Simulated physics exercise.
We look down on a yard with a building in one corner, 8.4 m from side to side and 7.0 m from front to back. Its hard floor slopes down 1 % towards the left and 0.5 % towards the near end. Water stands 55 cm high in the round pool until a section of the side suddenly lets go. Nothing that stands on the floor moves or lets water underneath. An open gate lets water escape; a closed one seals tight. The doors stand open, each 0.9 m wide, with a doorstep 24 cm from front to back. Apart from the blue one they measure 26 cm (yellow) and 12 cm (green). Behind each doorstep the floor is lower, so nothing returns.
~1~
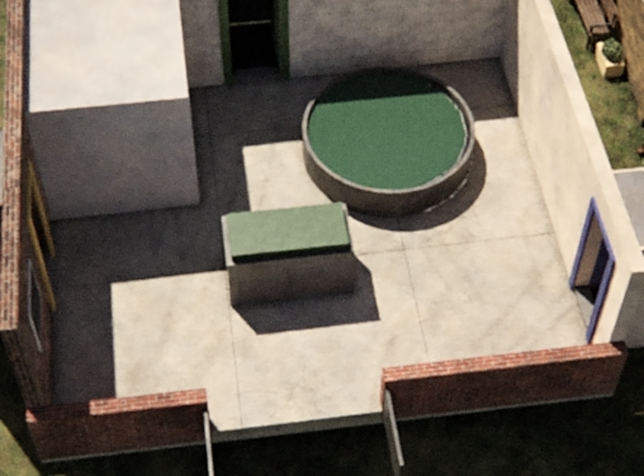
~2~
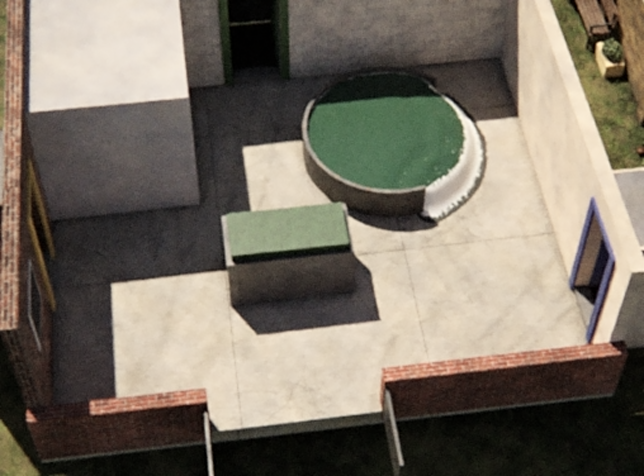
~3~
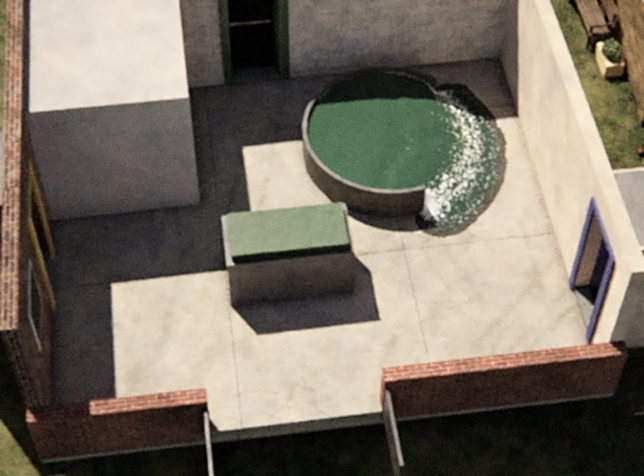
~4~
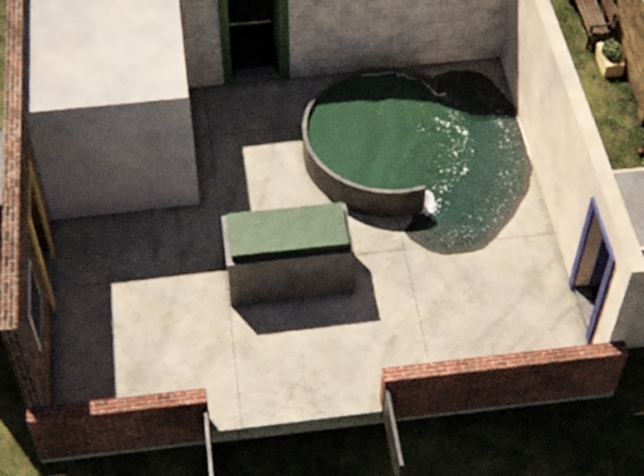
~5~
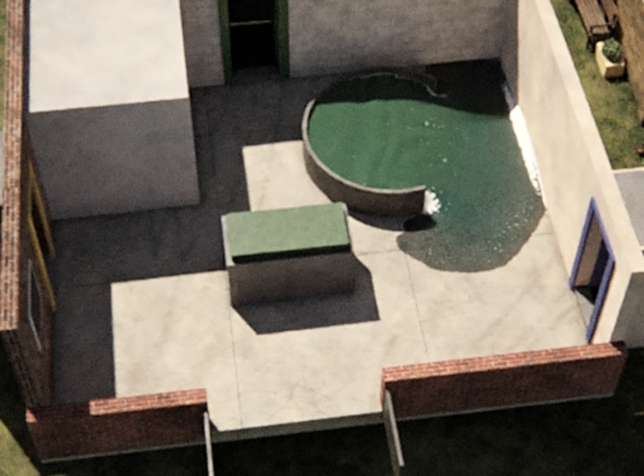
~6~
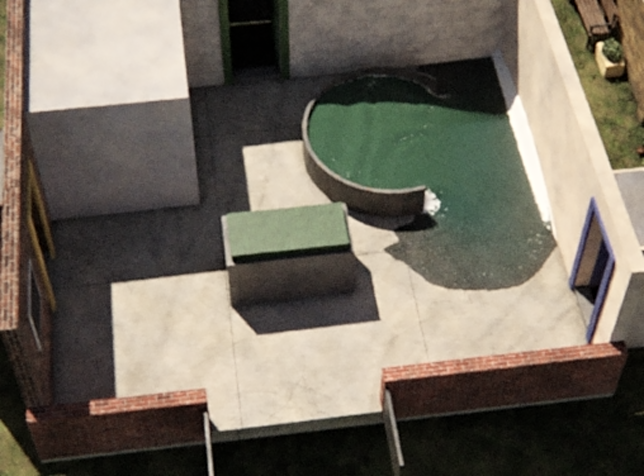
Green water bursts from the round pool's right side and spreads across the pale yard floor.
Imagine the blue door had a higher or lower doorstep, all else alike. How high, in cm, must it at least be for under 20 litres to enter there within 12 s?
It would have to be roughly 12 cm high.
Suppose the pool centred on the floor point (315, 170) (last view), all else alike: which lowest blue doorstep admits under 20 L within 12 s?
About 17 cm.
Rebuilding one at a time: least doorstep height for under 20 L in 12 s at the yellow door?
Roughly 6.0 cm at yellow.
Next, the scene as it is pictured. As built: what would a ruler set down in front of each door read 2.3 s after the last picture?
Depths in cm: Blue 12, yellow 0, green 3.
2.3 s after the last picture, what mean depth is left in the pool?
About 17 cm.
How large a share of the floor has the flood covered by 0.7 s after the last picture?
About 25 per cent.
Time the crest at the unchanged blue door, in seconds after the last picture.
Around 5.0 s.
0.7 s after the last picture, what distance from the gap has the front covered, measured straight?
About 4.4 m.
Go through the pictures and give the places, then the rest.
In the first picture, still water, 55 cm deep, in the round pool at (388, 130); the blue door at (591, 276) is dry.
In the second picture, the gap is at (468, 152), the front 0.3 m out at a hidden place; the back of the round pool holds 55 cm.
In the third picture, the front is at (465, 89), 0.7 m from the gap at (468, 154); 2.2 m2 of floor is wet, 55 cm left at the back.
In the fourth picture, water pours out at (468, 155) and has run 1.1 m, to (485, 80); about 7 cm deep outside, 55 cm at the back.
In the fifth picture, the front is at (503, 261), 1.6 m from the gap at (468, 155); 6.5 m2 of floor is wet, 55 cm left at the back.
In the sixth picture, water pours out at (468, 155) and has run 2.1 m, to (526, 276); about 7 cm deep outside, 55 cm at the back; the blue door at (591, 276), 3.6 m from the gap, is still 1.1 m from the nearest water.
Then, 0.7 s after the last picture water covers 25 % of the floor, deepest (37 cm) near (523, 148); 11 cm at the blue door, 0 litres in over its 11 cm doorstep.
Then, 2.3 s after the last picture water covers 35 % of the floor, deepest (35 cm) near (567, 364); 12 cm at the blue door, 1 litre in over its 11 cm doorstep.
Then, 11.3 s after the last picture water covers 95 % of the floor, deepest (14 cm) near (53, 239); 7 cm at the blue door, 28 litres in over its 11 cm doorstep.
At the blue door as built, the water peaked near 14 cm, 4.9 s after the last picture.
Run again over the same 12 s with other heights there, 33 litres in over 10.5 cm, 10 litres over 14.5 cm. The limit of 20 litres is kept from about 12 cm up.
